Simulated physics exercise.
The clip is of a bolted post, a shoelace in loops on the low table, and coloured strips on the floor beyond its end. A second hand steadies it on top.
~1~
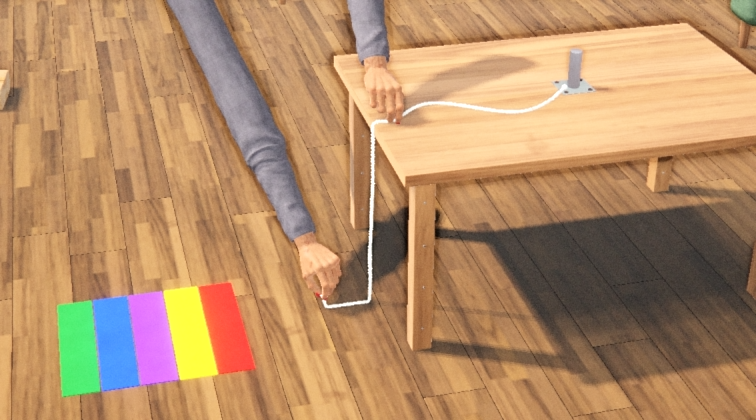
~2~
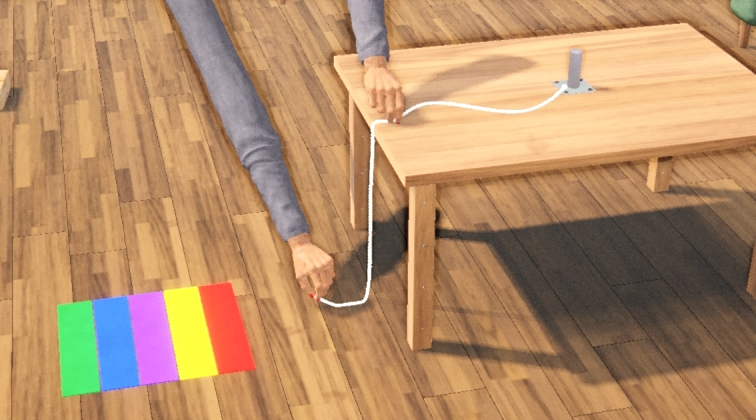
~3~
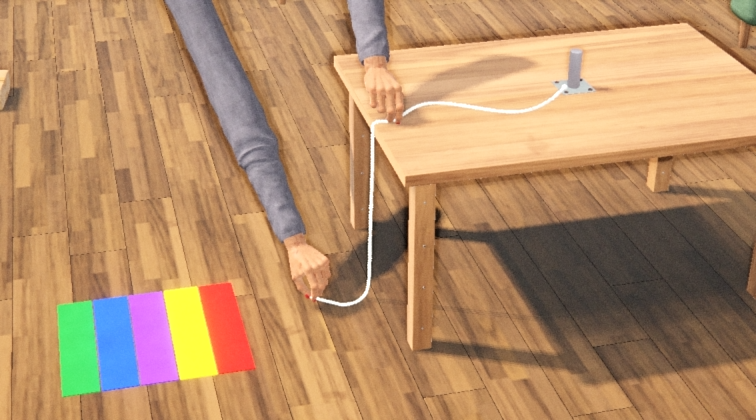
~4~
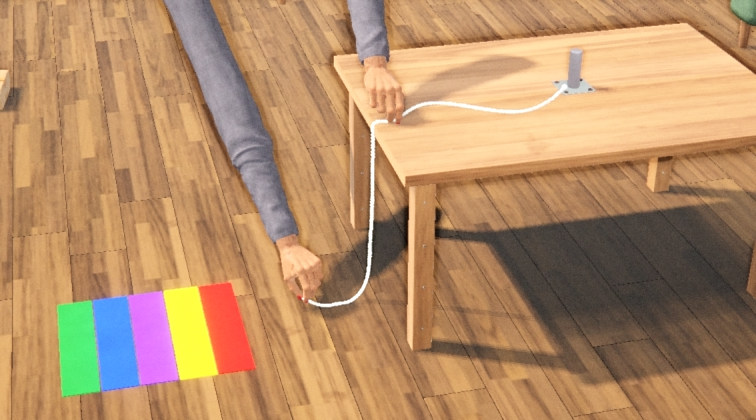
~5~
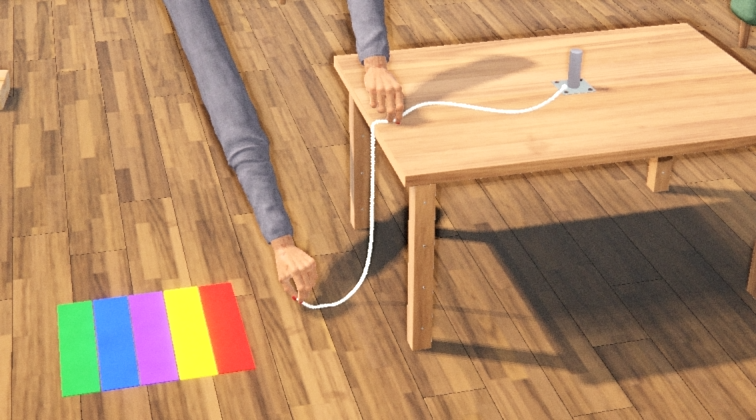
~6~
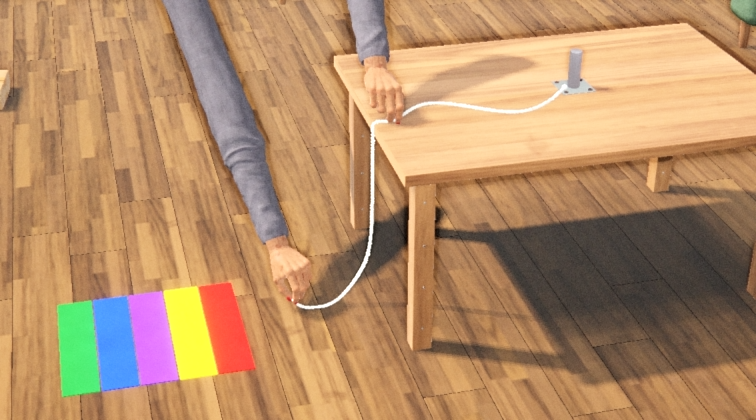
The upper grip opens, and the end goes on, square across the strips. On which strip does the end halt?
The end stops over the purple strip.
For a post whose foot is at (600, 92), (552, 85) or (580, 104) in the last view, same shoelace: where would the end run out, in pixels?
Try by try, around (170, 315), (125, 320) and (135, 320).
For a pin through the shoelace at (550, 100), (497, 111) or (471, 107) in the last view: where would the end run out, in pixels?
Try by try, around (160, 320), (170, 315) and (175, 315).
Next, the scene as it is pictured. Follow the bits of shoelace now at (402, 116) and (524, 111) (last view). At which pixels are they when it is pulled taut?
About (369, 126), and the other about (496, 99).
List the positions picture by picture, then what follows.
End (322, 295); red (233, 354); yellow (195, 360); purple (157, 365); blue (119, 371); green (80, 376), in the first frame.
End (316, 296); shoelace through (550, 100) (485, 110) (412, 109) (373, 150) (371, 221) (369, 287), in the second frame.
End (312, 297), in the third frame.
End (304, 298); shoelace through (550, 100) (485, 110) (412, 109) (373, 150) (372, 221) (364, 287), in the fourth frame.
End (298, 299), in the fifth frame.
End (293, 299); shoelace through (550, 100) (485, 110) (412, 109) (373, 150) (372, 221) (350, 286), in the sixth frame.
Soon after, end near (225, 309); over red.
After that, end near (176, 315); over yellow.
At the stop, end near (147, 319); over purple. It gets as far as the purple strip.
